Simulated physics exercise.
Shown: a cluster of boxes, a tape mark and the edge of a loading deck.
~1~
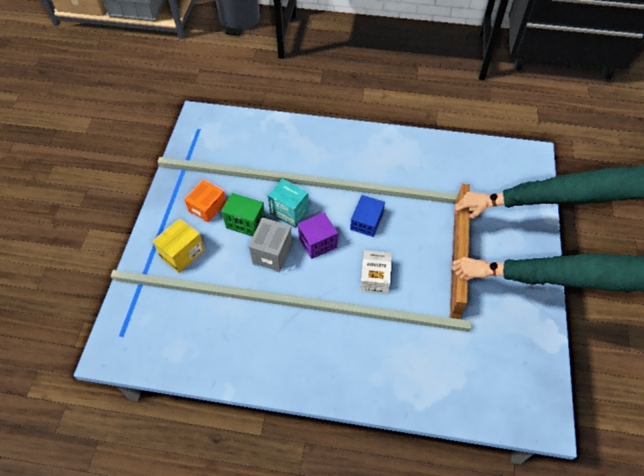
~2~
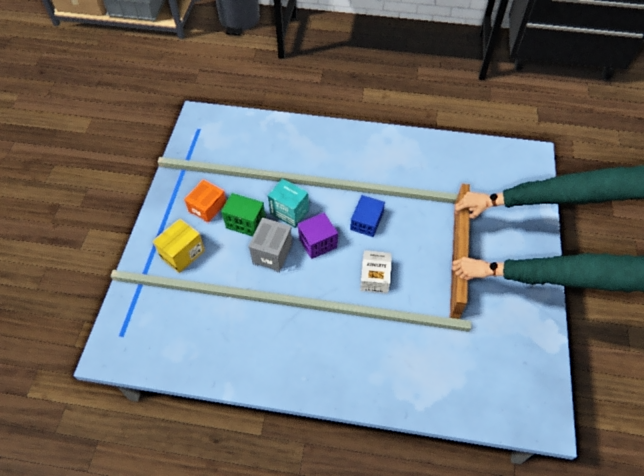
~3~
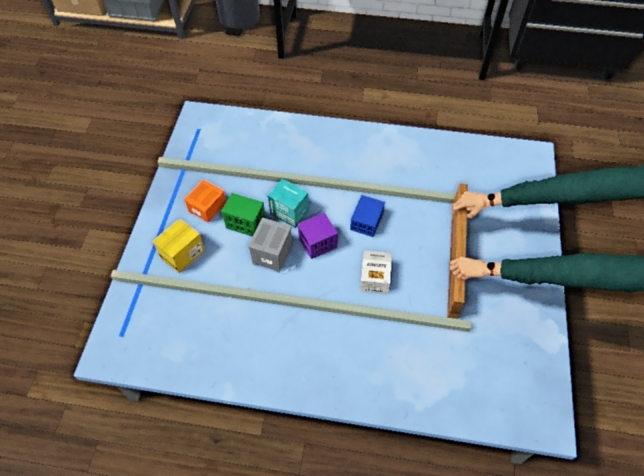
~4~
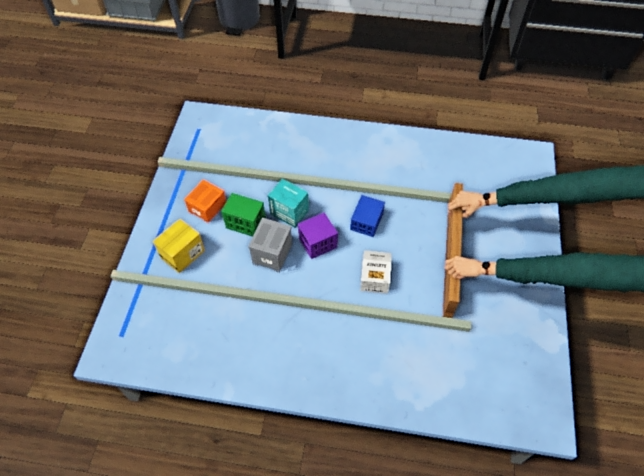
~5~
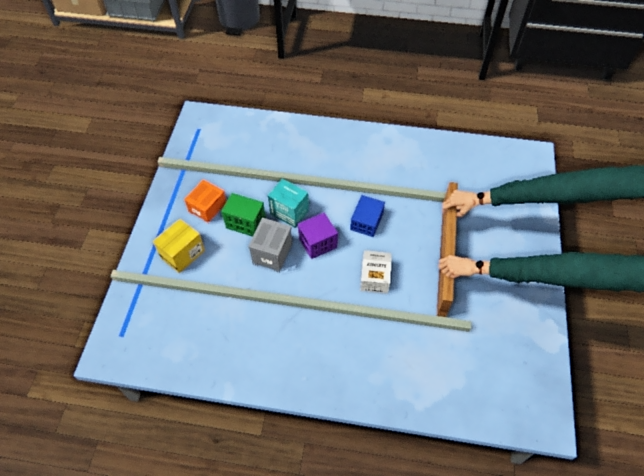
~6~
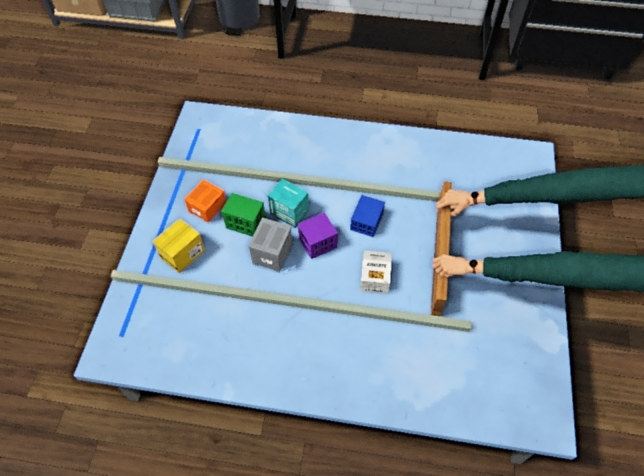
Two green-sleeved arms reach in from the right and hold an upright wooden plank across a pale blue table, seen from above in a room with a wood floor. Between two long rails sit orange, yellow, green, teal, gray and purple boxes toward a blue tape line at left, with blue and white ones nearer the plank. The hands slide the plank slightly left, touching no boxes, while the camera stays still.
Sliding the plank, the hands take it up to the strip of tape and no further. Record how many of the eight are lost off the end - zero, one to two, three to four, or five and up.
I expect five or a larger number to end up below.
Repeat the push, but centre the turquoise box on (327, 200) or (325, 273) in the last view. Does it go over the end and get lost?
Well, it tips off the first time and tips off the second time.
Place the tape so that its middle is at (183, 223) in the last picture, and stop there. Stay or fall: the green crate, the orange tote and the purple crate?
Here's how it goes: The green crate ends up below, the orange tote ends up below, and the purple crate stays where it is.
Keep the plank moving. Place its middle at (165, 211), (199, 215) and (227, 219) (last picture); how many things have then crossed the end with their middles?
Respectively 5, 2 and 0.
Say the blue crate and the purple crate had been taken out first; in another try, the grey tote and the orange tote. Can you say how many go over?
Tally per try: 3 / 3.
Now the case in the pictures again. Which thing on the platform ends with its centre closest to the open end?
Purple crate.
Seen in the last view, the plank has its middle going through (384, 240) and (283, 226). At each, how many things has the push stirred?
At first I count 1, and then 7.
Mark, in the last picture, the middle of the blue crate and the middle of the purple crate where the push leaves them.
One is at about (161, 188), the other at about (143, 214).
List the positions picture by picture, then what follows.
Yellow parcel (180, 246); orange tote (206, 201); green crate (244, 215); plank (460, 250); tape (165, 221), in the first frame.
Orange tote (206, 201); plank (460, 250), in the second frame.
Green crate (244, 216); white box (376, 272), in the third frame.
Yellow parcel (180, 246); blue crate (368, 216), in the fourth frame.
Orange tote (206, 201); purple crate (318, 236), in the fifth frame.
Yellow parcel (180, 246); orange tote (206, 201); green crate (244, 216); plank (442, 247); tape (165, 221), in the sixth frame.
Soon after, none off yet; yellow parcel at rest near (180, 246); orange tote at rest near (206, 201); green crate at rest near (244, 216).
In the end, the number that fall off is five or more; gone, turquoise box, grey tote, green crate, orange tote and yellow parcel.
